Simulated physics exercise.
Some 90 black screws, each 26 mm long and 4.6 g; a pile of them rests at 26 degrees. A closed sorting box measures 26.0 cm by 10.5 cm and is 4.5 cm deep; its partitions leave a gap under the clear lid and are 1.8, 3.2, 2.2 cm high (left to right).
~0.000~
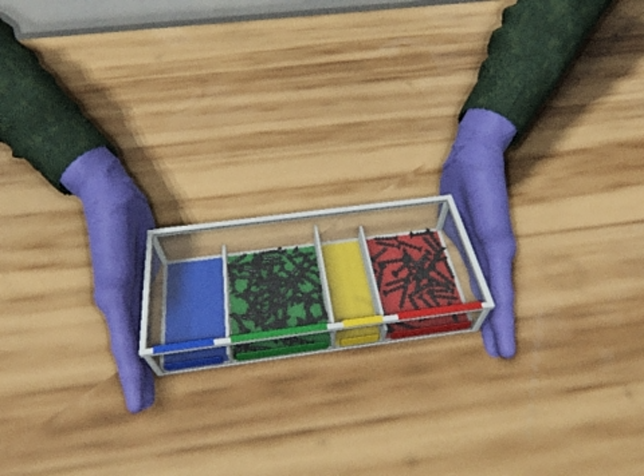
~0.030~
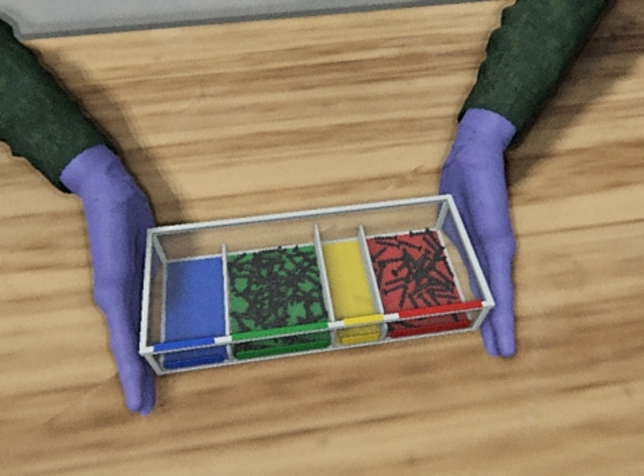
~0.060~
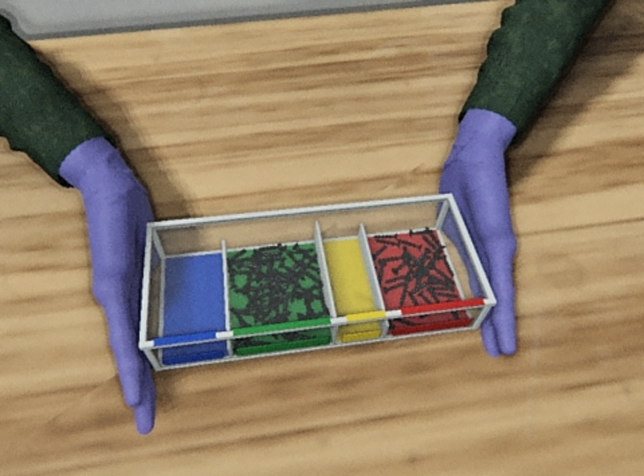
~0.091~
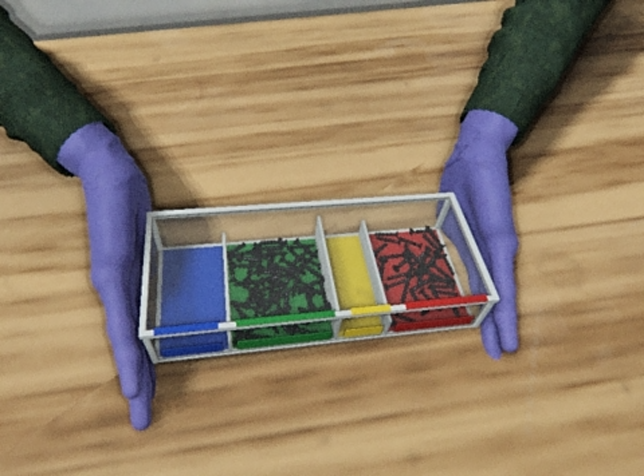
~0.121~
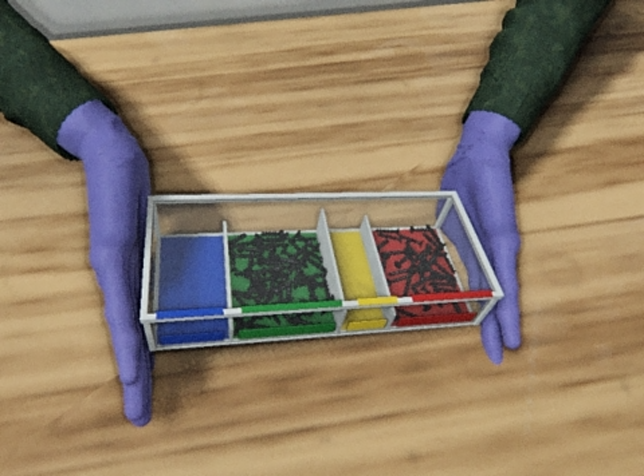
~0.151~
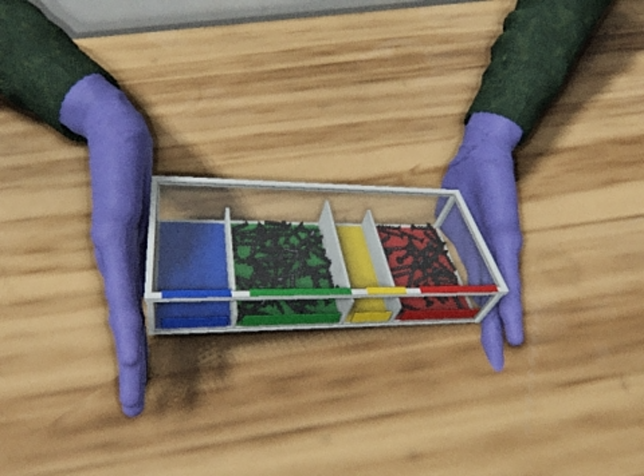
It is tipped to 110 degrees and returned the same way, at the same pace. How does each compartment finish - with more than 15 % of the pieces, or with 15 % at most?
Red compartment: More than 15 %, blue compartment: At most 15 %, green compartment: More than 15 %, yellow compartment: At most 15 %.
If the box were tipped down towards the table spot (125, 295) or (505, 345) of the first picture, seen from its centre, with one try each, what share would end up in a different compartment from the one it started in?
Estimate: Some 100 % and some 10 % respectively.
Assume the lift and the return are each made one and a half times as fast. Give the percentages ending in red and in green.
In that case the red compartment would hold 40 per cent and the green one 60 per cent.
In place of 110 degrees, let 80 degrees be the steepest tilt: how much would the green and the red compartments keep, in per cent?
Result - green 55 percent, red 45 percent.
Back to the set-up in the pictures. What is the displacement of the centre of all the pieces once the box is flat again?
Some 3.5 cm.
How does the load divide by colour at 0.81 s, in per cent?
Red 45, blue 0, green 55, yellow 5.
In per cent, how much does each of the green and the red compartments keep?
Green: 50; red: 45.
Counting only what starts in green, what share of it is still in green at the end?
Roughly 80 per cent.
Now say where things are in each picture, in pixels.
In the first frame, box tilt 0 degrees, front corners at (146, 350) and (487, 304); red 35 %, green 65 %.
In the second frame, box tilt 1 degrees, front corners at (146, 349) and (487, 302).
In the third frame, box tilt 2 degrees, front corners at (146, 343) and (489, 300).
In the fourth frame, box tilt 5 degrees, front corners at (146, 332) and (492, 297), lowest corner right back.
In the fifth frame, box tilt 10 degrees, front corners at (147, 316) and (496, 293), lowest corner right back.
In the sixth frame, box tilt 14 degrees, front corners at (152, 295) and (501, 289), lowest corner right back; red 35 %, green 65 %. Its pace works out near 160 degrees a second.
After 0.81 s, tilt 110 degrees; red 45 %, green 55 %, yellow 5 %.
Then, at 1.26 s, tilt 48 degrees; red 45 %, green 50 %, yellow 5 %.
Then, at 1.77 s, tilt 0 degrees; red 45 %, green 50 %, yellow 5 %.
At rest (2.2 s), red 45 %, blue 0 %, green 50 %, yellow 5 %.
